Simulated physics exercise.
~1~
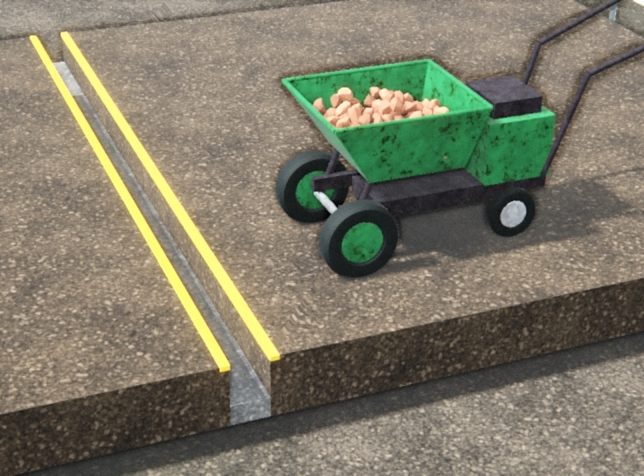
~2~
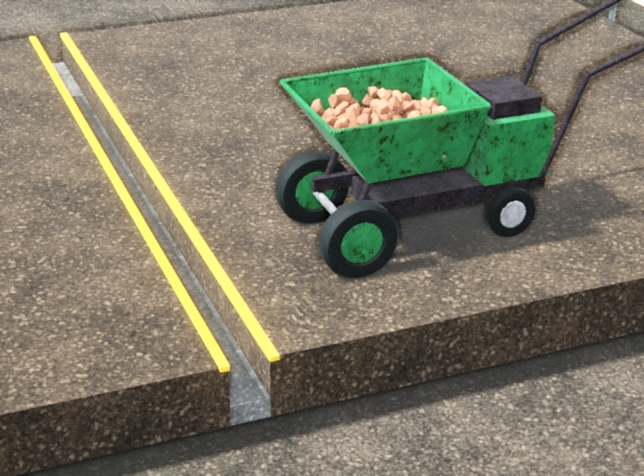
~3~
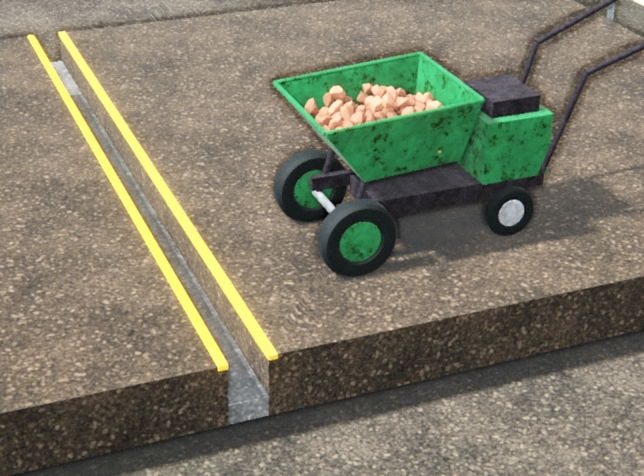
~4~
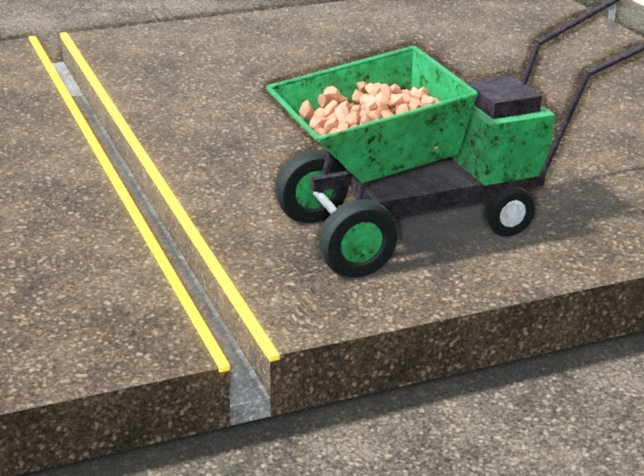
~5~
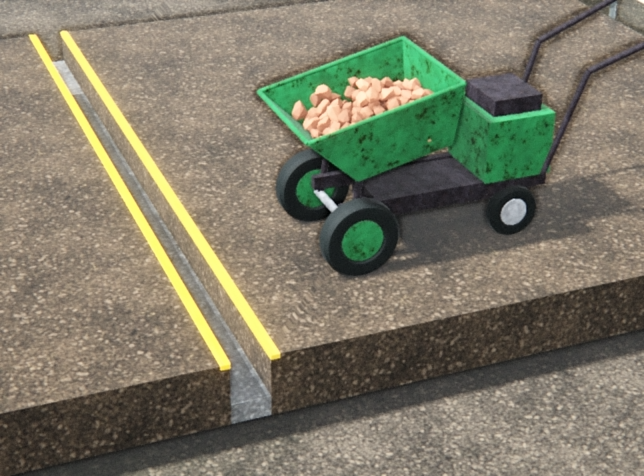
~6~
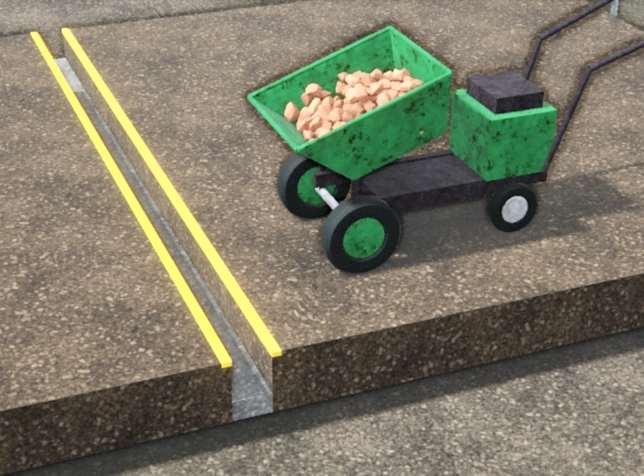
Beside a narrow yellow-edged trench, a green barrow's skip of rubble gradually tilts to the left.
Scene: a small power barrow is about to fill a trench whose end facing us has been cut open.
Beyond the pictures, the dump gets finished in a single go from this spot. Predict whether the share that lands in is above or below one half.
I expect most of the load to land in the trench.
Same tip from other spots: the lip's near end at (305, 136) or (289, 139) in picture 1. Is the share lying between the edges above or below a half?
The first try ends with the lesser portion between the edges, the second with the lesser portion.
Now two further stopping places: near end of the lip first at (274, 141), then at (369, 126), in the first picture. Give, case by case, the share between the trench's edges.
The share would be near 0 percent, and then near 60 percent.
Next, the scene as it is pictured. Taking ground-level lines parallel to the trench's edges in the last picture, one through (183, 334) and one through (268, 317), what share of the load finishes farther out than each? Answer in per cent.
Respectively 20 and 100 percent.
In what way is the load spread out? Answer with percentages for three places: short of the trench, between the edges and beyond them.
Short 0, between 75, beyond 20.
Just after the last frame, skip tipped steeply; every one in the skip.
A moment on, skip tipped right over; the larger part in the skip; just a few short of the trench; about a tenth in or heaped over the trench; just a few beyond it; just a few falling.
Further on, skip tipped right over; roughly a quarter in the skip; roughly two thirds in or heaped over the trench; roughly a quarter beyond it.
When it is over, skip tipped right over; just a few short of the trench; the larger part in or heaped over the trench; roughly a quarter beyond it.
